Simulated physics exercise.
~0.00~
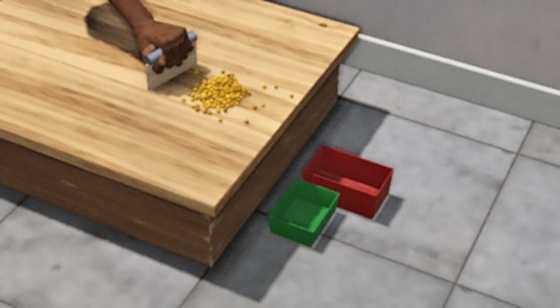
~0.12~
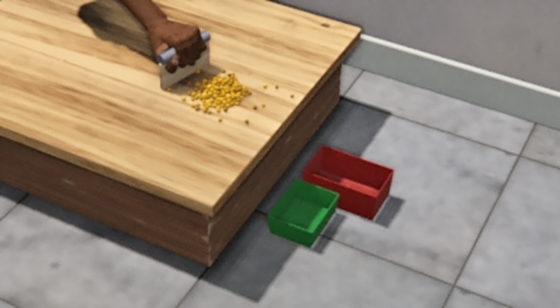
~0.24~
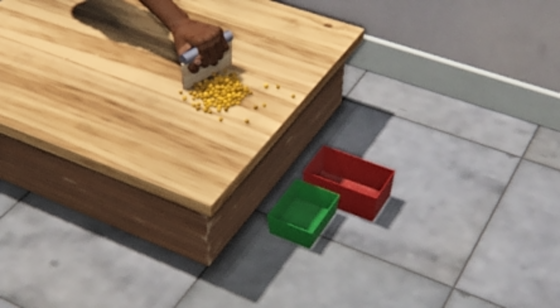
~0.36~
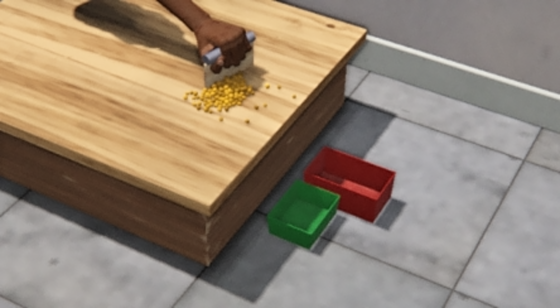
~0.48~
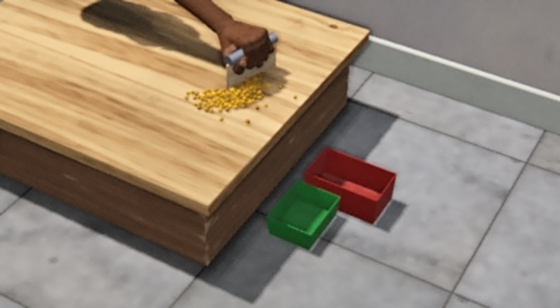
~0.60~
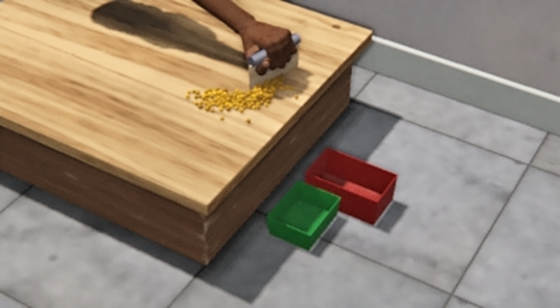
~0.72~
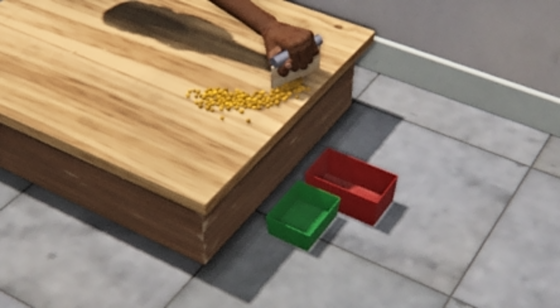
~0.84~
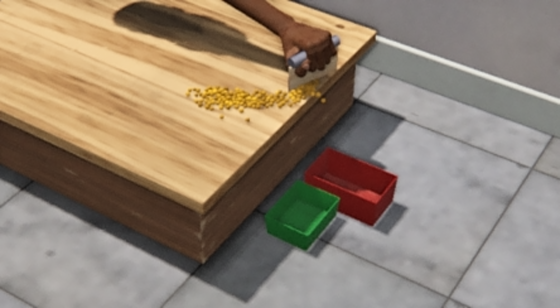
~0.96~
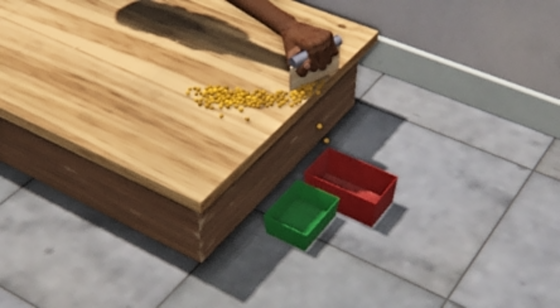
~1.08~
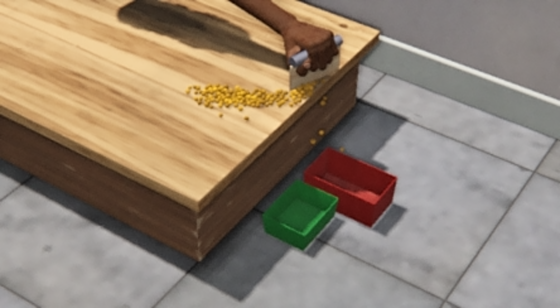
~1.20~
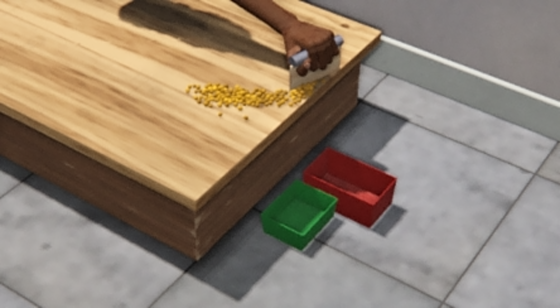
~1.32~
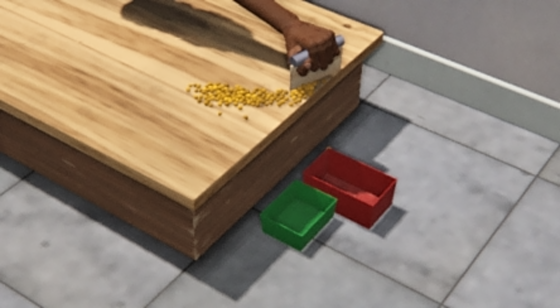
At first, a hand holds a flat scraper beside a small heap of yellow maize kernels on a wooden platform, with a green tin and a red tin on the grey tiled floor below. The hand moves the scraper steadily to the right, and the heap stretches into a long, uneven band trailing behind it. Near the platform's edge, the scraper stops. A few kernels slip over the side and drop toward the floor near the red tin. The hand then stays still, and nearly all the kernels remain spread on the wood.
